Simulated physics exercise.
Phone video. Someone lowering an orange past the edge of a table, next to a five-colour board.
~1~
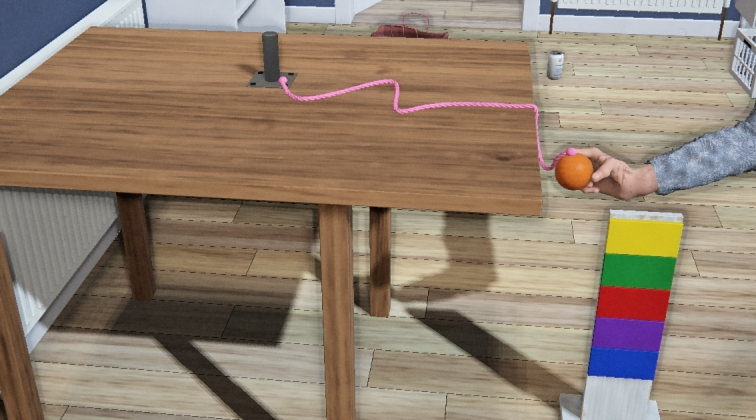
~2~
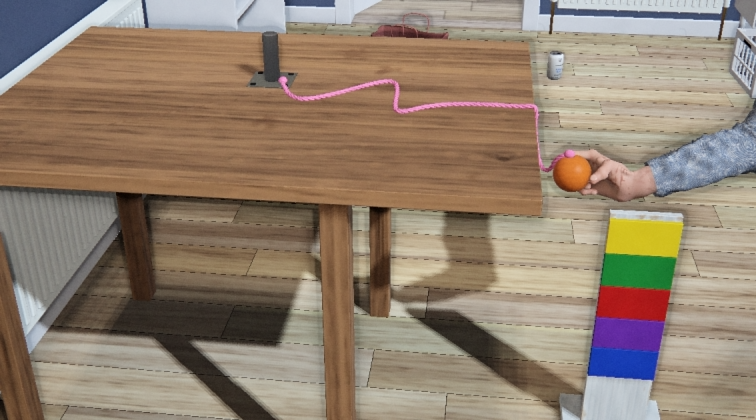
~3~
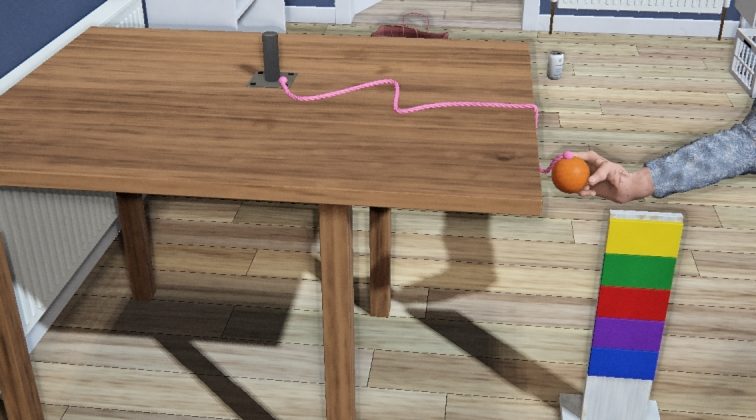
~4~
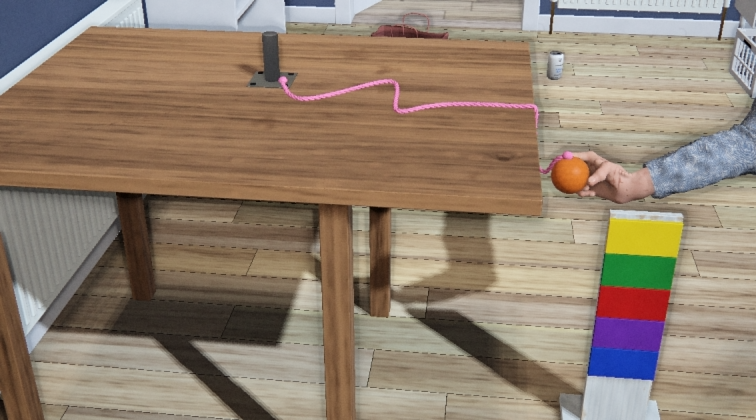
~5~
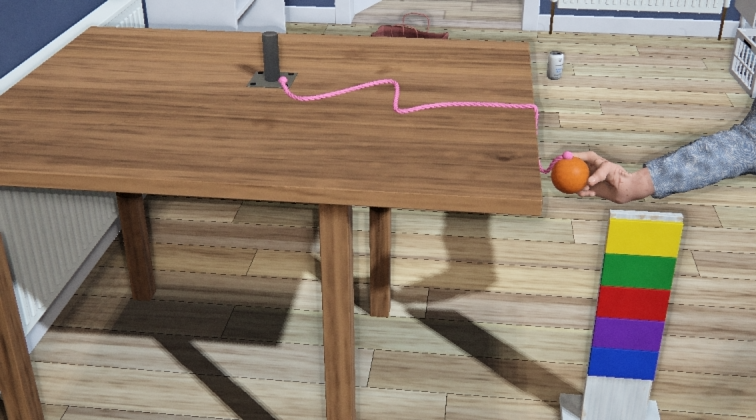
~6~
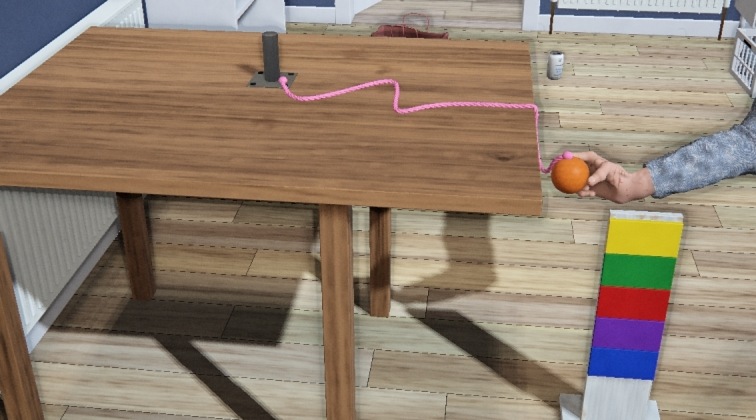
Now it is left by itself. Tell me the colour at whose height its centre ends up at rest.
It ends up level with purple.
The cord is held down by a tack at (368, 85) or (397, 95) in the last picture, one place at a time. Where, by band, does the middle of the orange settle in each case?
In order: Red; green.
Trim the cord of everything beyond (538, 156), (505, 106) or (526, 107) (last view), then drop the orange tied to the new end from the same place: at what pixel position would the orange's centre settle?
Going through them in turn gives (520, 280), (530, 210) and finally (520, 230).
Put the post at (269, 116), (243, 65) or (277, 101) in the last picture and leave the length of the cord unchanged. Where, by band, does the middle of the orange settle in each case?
Going case by case, it's blue, red and finally blue.
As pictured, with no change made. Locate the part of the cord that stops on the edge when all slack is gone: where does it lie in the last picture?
Go for the one at (414, 110).
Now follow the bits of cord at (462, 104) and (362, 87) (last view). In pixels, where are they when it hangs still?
(531, 157) and (403, 93).
Early on, orange near (535, 307); level with purple.
Midway, orange near (506, 312); level with purple.
Finally, orange near (515, 316); level with purple. The cord holds its middle at purple.
